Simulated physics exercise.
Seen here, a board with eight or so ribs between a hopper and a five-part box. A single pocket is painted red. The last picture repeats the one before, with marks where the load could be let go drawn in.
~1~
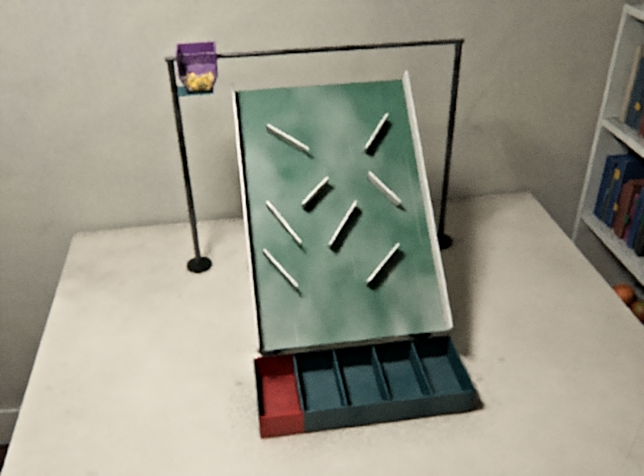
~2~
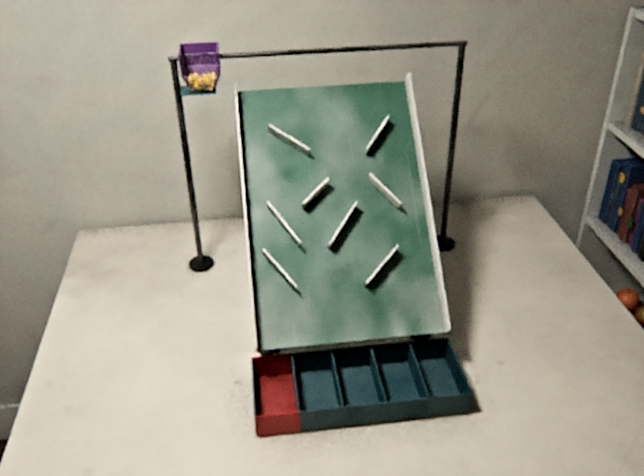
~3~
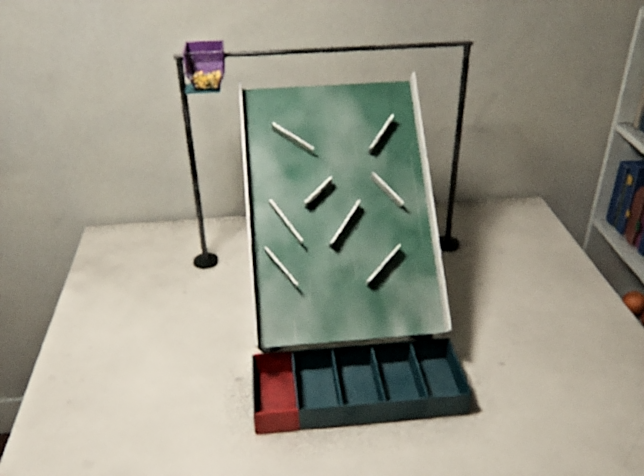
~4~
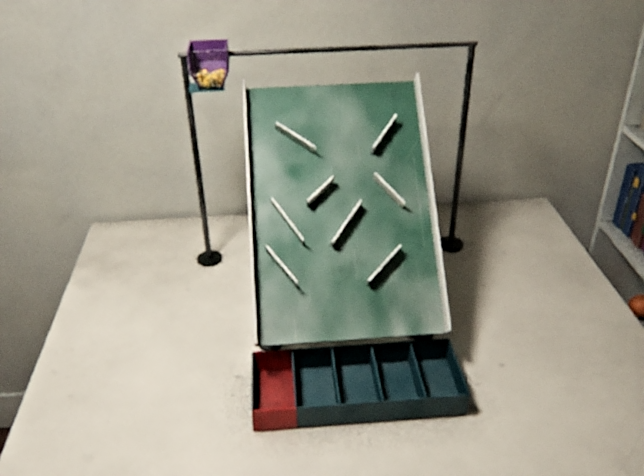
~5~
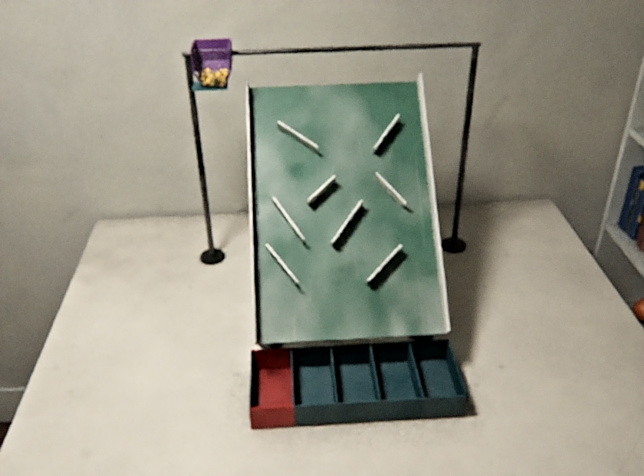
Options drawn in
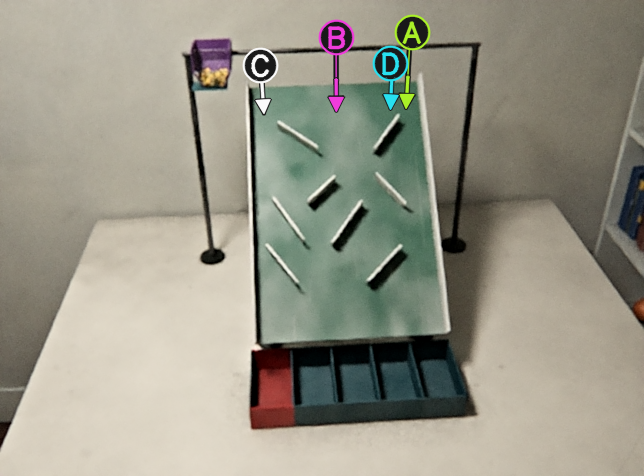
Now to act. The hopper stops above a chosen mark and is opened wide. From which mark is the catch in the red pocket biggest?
C.
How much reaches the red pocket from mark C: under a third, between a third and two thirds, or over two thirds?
Mark C gives between a third and two thirds.
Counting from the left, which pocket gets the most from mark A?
The fifth from the left.
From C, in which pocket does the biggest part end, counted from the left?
It is the first one.
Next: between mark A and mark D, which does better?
That would be D.
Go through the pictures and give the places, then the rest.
In the first picture, hopper at (200, 82), puffed corn balls, door shut.
In the second picture, ribs (269, 125) to (310, 149), (367, 149) to (389, 115), (303, 204) to (329, 178).
In the third picture, ribs (373, 173) to (403, 203), (270, 200) to (302, 241), (331, 243) to (360, 200).
In the fourth picture, ribs (266, 245) to (298, 283), (368, 281) to (401, 245).
In the fifth picture, red pocket at (272, 416), number 1 of 5 from the left.
On the marked copy, mark A meets the board at (406, 103); mark B meets the board at (336, 106); mark C meets the board at (263, 108); mark D meets the board at (390, 104).
With A, a small part in the red pocket, most in other pockets.
With B, a small part in the red pocket, nearly all in other pockets.
With C, about half in the red pocket, about a third in other pockets, a small part outside the box.
With D, about a quarter in the red pocket, most in other pockets.
